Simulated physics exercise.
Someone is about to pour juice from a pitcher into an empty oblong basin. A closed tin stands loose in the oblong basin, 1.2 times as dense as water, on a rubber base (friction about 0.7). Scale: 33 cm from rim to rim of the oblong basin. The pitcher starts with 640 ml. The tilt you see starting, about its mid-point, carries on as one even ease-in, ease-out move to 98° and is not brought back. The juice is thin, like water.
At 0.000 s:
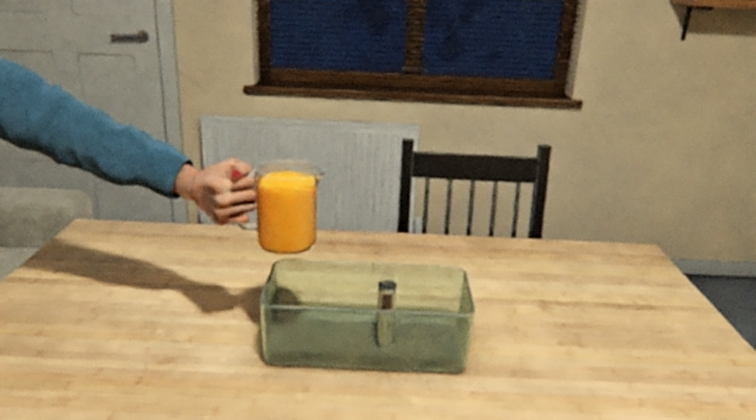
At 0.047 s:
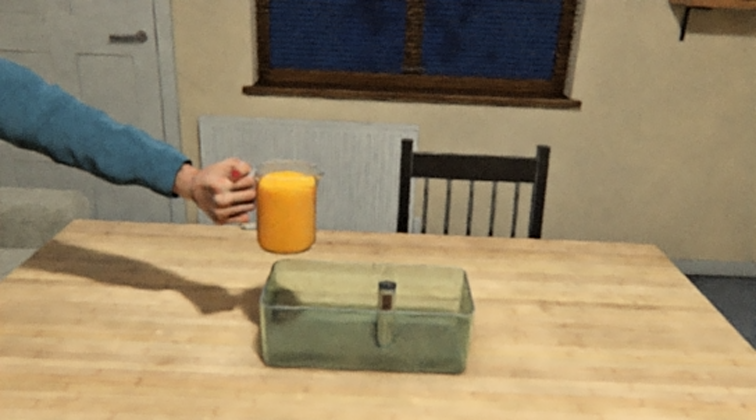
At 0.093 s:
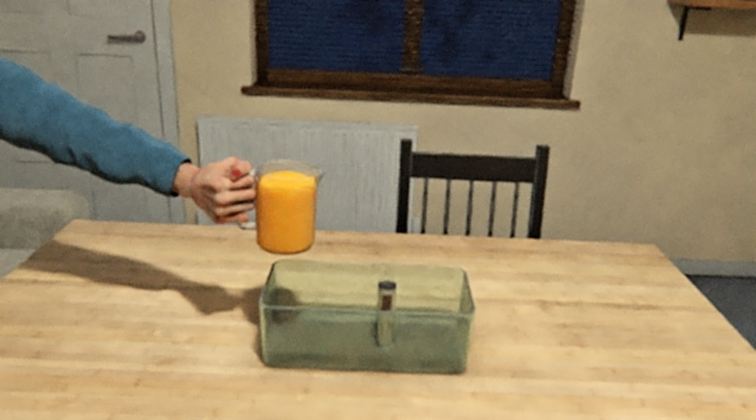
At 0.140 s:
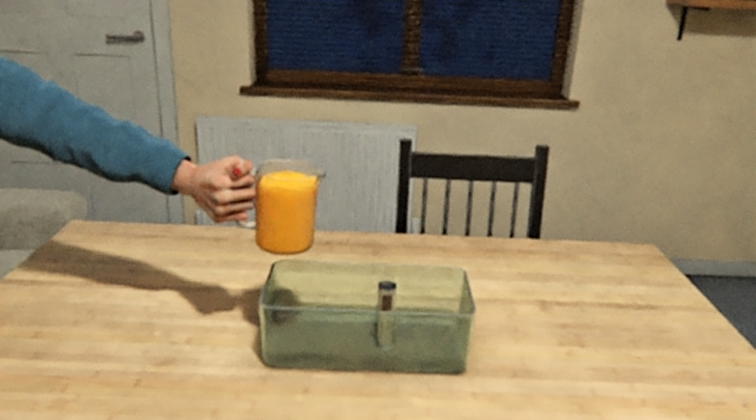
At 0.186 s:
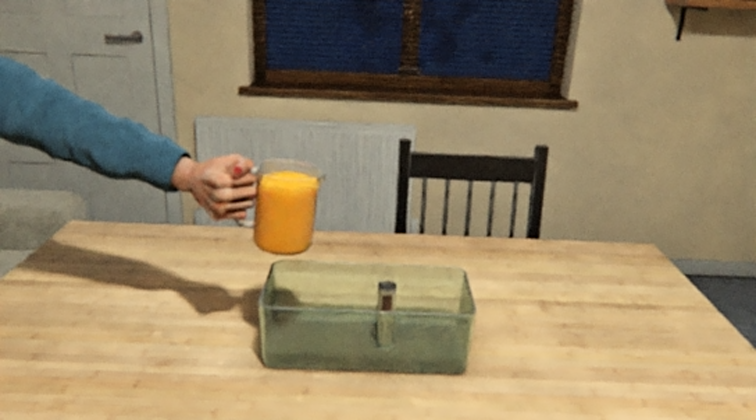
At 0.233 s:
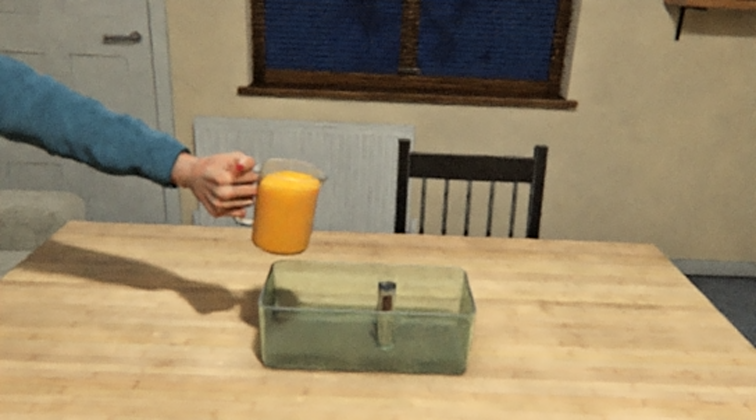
A hand in a blue sleeve, reaching in from the left, holds a clear pitcher of orange juice nearly still, then tilts it slightly to the right. Below it, an oblong greenish glass basin with a small dark-topped container inside sits on a pale wooden table. The steady view looks slightly down across a room with a black chair, white radiator, dark window and grey door.
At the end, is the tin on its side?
The tin goes over.
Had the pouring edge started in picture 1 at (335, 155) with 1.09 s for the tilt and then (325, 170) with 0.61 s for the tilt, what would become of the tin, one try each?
First it falls; then it remains upright.
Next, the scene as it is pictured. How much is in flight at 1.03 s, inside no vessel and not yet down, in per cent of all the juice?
Near 18 in a hundred.
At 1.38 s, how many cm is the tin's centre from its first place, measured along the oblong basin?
About 7 cm.
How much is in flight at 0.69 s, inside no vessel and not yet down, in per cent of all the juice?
About 9 per cent.
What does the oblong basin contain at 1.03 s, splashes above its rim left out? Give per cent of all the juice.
Some 34 per cent.
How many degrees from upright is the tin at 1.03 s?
About 10°.
By 0.69 s the tilt is 56° and 90 per cent is still to pour; the tin stands where it began.
By 1.03 s the tilt is 90° and 48 per cent is still to pour; the tin leans 8°.
By 1.38 s the tilt is 98° and 10 per cent is still to pour; the tin lies on its side.
By 1.76 s the tilt is 98° and 1 per cent is still to pour; the tin lies on its side.
At rest the tin lies on its side.
